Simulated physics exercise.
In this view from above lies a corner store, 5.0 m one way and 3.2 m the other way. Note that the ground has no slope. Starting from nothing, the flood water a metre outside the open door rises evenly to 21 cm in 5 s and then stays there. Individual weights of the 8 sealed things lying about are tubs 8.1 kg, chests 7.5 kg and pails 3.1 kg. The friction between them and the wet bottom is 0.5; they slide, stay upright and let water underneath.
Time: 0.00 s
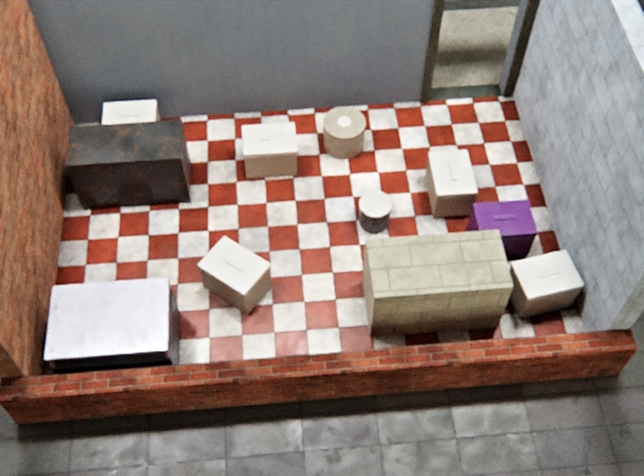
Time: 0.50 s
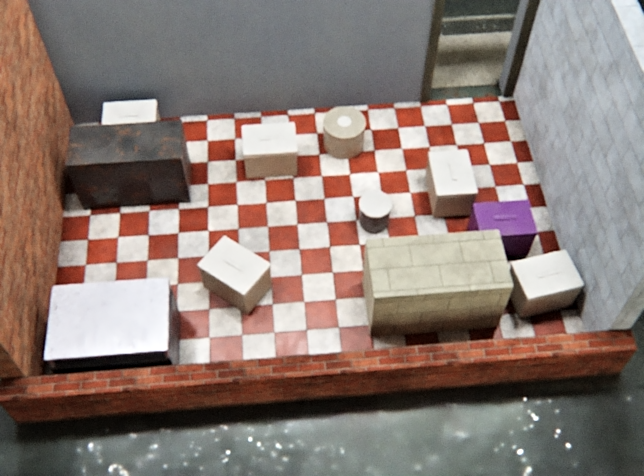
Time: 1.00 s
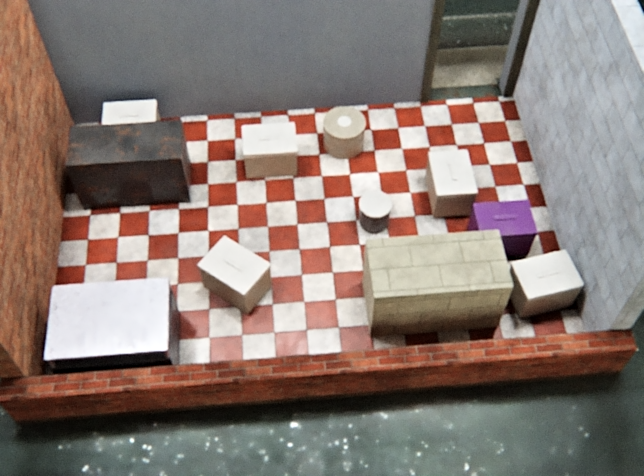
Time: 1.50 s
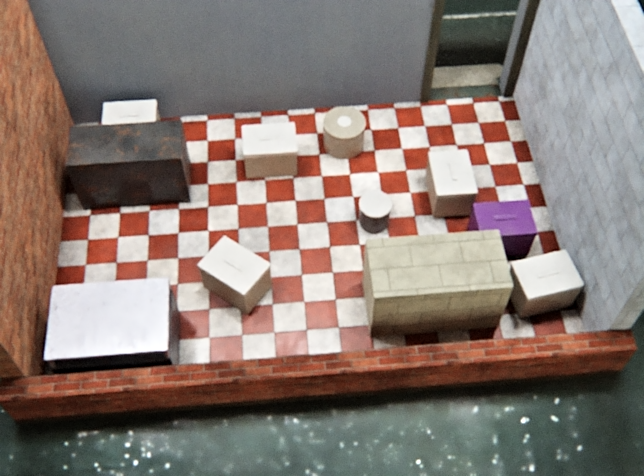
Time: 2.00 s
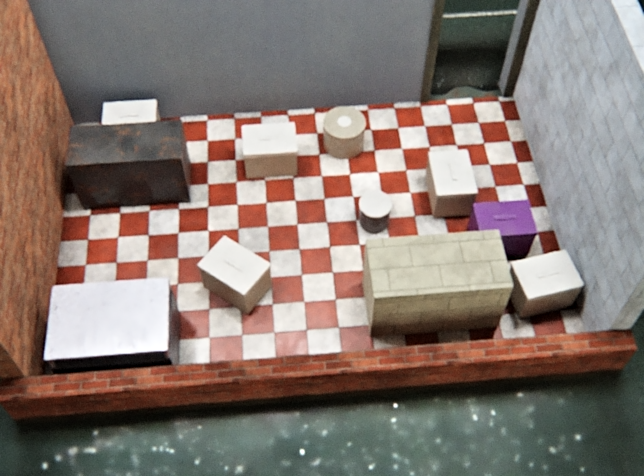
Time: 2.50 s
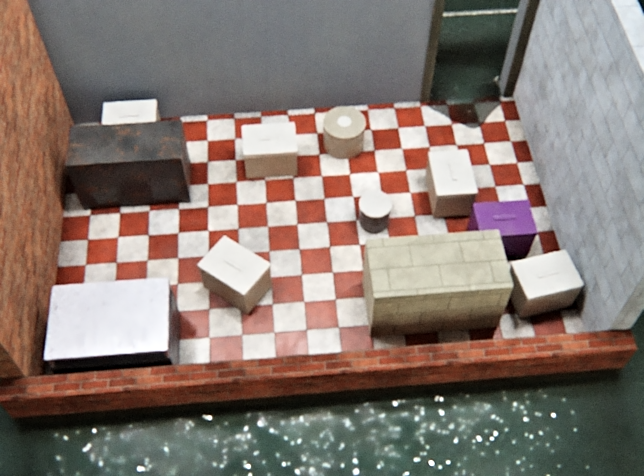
In a corner store, water surrounds the walls and reaches the doorway while the chests stay still.
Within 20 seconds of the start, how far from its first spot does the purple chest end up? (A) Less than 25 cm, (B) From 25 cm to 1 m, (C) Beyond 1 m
From 25 cm to 1 m (B).
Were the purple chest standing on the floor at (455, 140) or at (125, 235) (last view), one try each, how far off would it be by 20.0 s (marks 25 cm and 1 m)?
The first time it wanders far off, the second time it wanders a bit.
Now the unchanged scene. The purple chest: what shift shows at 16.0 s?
About 60 cm.
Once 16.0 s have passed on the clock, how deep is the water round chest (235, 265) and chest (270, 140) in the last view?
Roughly 13 and 6 cm.
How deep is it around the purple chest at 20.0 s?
18 cm, roughly.
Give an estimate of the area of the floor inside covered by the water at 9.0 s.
I'd put it close to 12 m2.
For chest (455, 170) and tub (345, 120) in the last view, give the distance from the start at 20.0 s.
Respectively 250 and 100 cm.
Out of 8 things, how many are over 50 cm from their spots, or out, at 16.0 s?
6.
After 4.0 s the purple chest is near (505, 218), 0.0 m from its start, aground; 0 afloat.
After 9.0 s the purple chest is near (546, 242), 0.5 m from its start, afloat; 3 afloat.
After 16.0 s the purple chest is near (551, 260), 0.6 m from its start, afloat; 8 afloat.
After 20.0 s the purple chest is near (556, 246), 0.6 m from its start, afloat; 8 afloat.
